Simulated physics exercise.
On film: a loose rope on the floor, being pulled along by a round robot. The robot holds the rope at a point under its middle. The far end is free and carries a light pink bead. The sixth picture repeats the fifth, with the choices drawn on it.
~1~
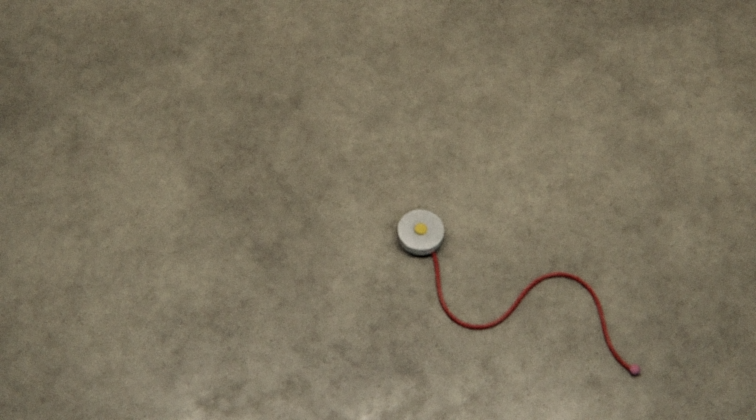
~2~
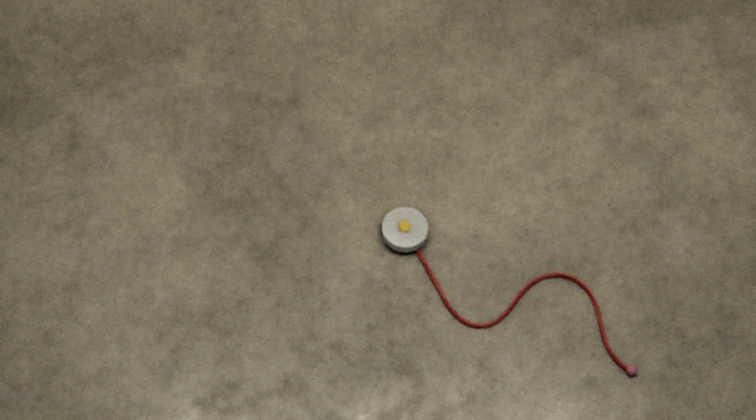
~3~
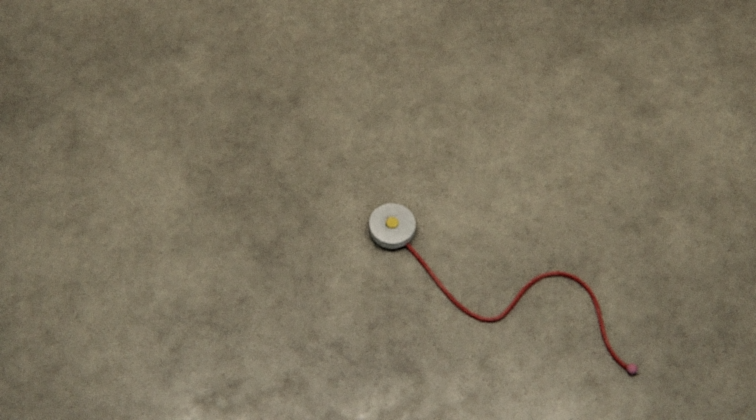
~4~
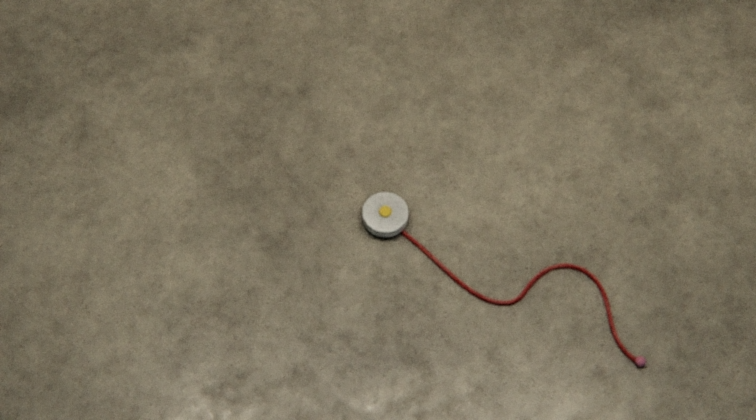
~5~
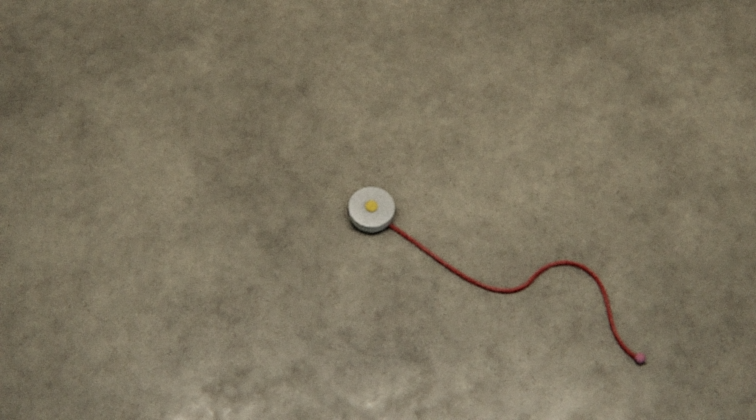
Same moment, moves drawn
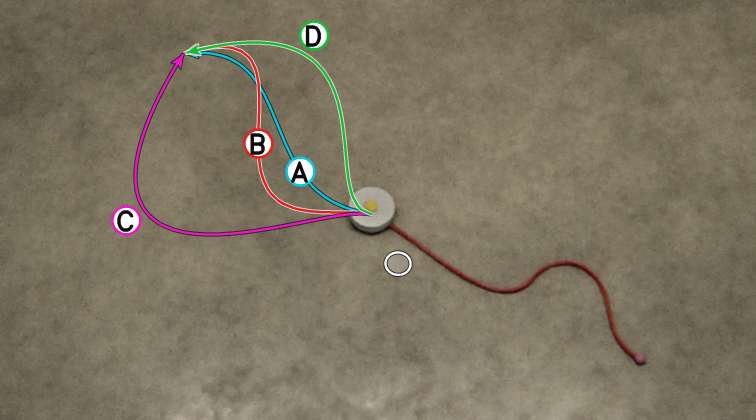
A round grey robot with a yellow dot on top crept a short way left and slightly upward across the floor, straightening the nearer part of its wavy red rope while the far end barely shifted.
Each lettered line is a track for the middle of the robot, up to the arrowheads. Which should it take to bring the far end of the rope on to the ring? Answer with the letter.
Take C.
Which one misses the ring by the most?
That is D.
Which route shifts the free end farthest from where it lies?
Route C.
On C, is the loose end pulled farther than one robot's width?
Yes.
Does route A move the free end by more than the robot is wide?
On that route, yes.
On the marked copy, A from (371, 214) via (278, 125) to (185, 53); B from (371, 214) via (258, 134) to (185, 53); C from (371, 214) via (158, 223) to (183, 55); D from (371, 214) via (329, 80) to (187, 53); the ring at (398, 264).
Following C. Soon after the start, robot (212, 231), middle of the rope (394, 258), free end (568, 305).
Later, robot (139, 139), middle of the rope (278, 234), free end (450, 273).
In the end, robot (183, 49), middle of the rope (254, 181), free end (397, 261); the free end is on the ring.
As for the rest, A leaves the free end at (448, 232); B leaves the free end at (440, 239); D leaves the free end at (462, 208).
